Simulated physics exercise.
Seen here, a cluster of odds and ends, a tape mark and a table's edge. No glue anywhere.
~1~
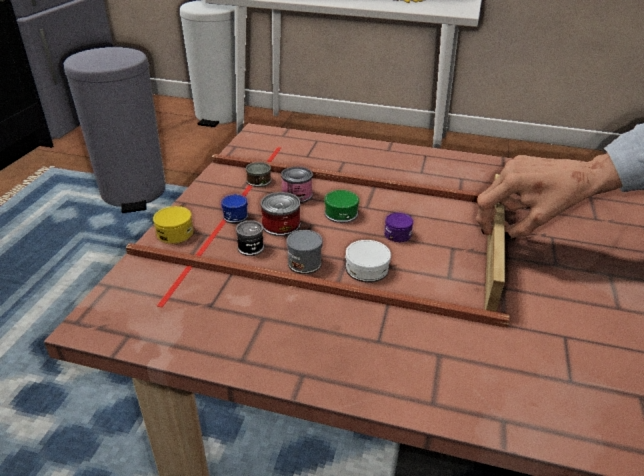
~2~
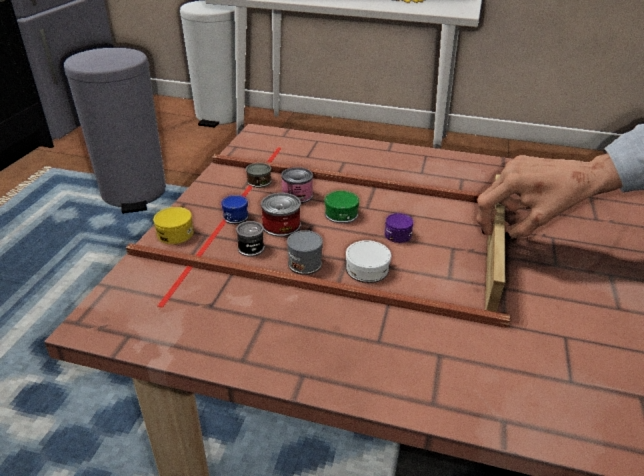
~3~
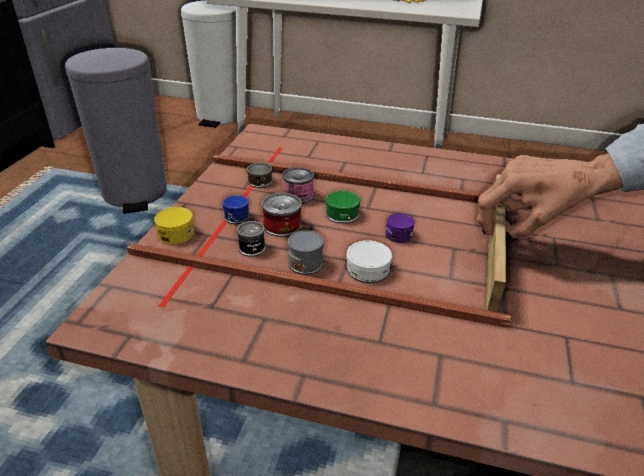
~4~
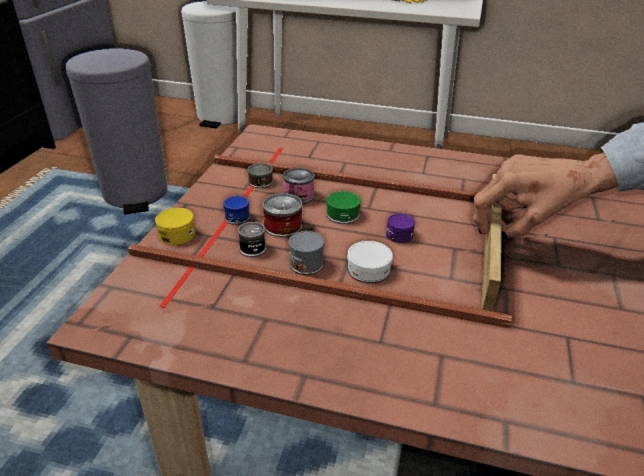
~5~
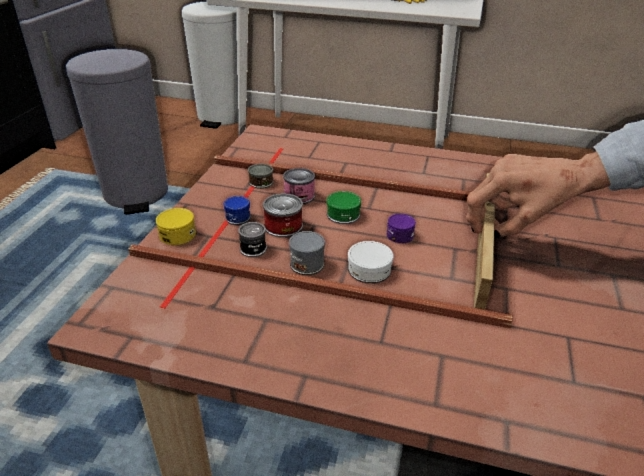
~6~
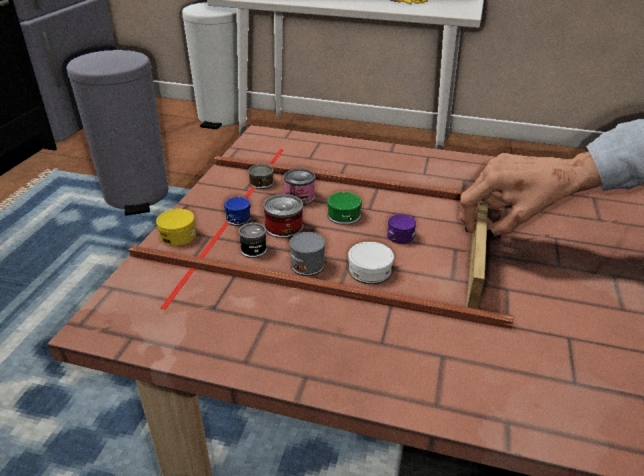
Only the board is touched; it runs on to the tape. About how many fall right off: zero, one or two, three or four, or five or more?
The number that fall off is one or two.
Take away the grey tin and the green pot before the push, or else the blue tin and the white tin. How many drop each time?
It would be 1 and 1.
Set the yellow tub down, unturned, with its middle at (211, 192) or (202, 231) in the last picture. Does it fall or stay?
In that order, it holds on; comes down.
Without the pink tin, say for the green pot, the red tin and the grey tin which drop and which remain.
The green pot stays on; the red tin stays on; the grey tin remains up.
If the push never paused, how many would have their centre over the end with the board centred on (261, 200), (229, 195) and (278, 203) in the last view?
In that order 0, 2 and 0.
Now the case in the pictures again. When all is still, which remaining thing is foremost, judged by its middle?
The black tin ends nearest.
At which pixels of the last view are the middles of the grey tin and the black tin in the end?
The grey tin stops around (158, 235); the black tin around (168, 219).
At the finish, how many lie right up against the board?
The number is 4.
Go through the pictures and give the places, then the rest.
In the first frame, yellow tub (174, 225); brown tin (259, 174); blue tin (235, 209); board (496, 237); tape (232, 210).
In the second frame, brown tin (259, 175); pink tin (297, 185).
In the third frame, blue tin (236, 210); green pot (343, 207).
In the fourth frame, yellow tub (176, 226); board (493, 236).
In the fifth frame, brown tin (261, 176); white tin (370, 262).
In the sixth frame, yellow tub (177, 227); brown tin (261, 177); blue tin (238, 211); board (479, 235); tape (235, 212).
Early on, none off yet; yellow tub at rest near (177, 227); brown tin at rest near (261, 177); blue tin at rest near (238, 211).
A while later, none off yet; yellow tub at rest near (176, 227); brown tin travelled about its own width near (252, 171); blue tin travelled about its own width near (204, 206).
Finally, the number that fall off is one or two; lost, blue tin and yellow tub.
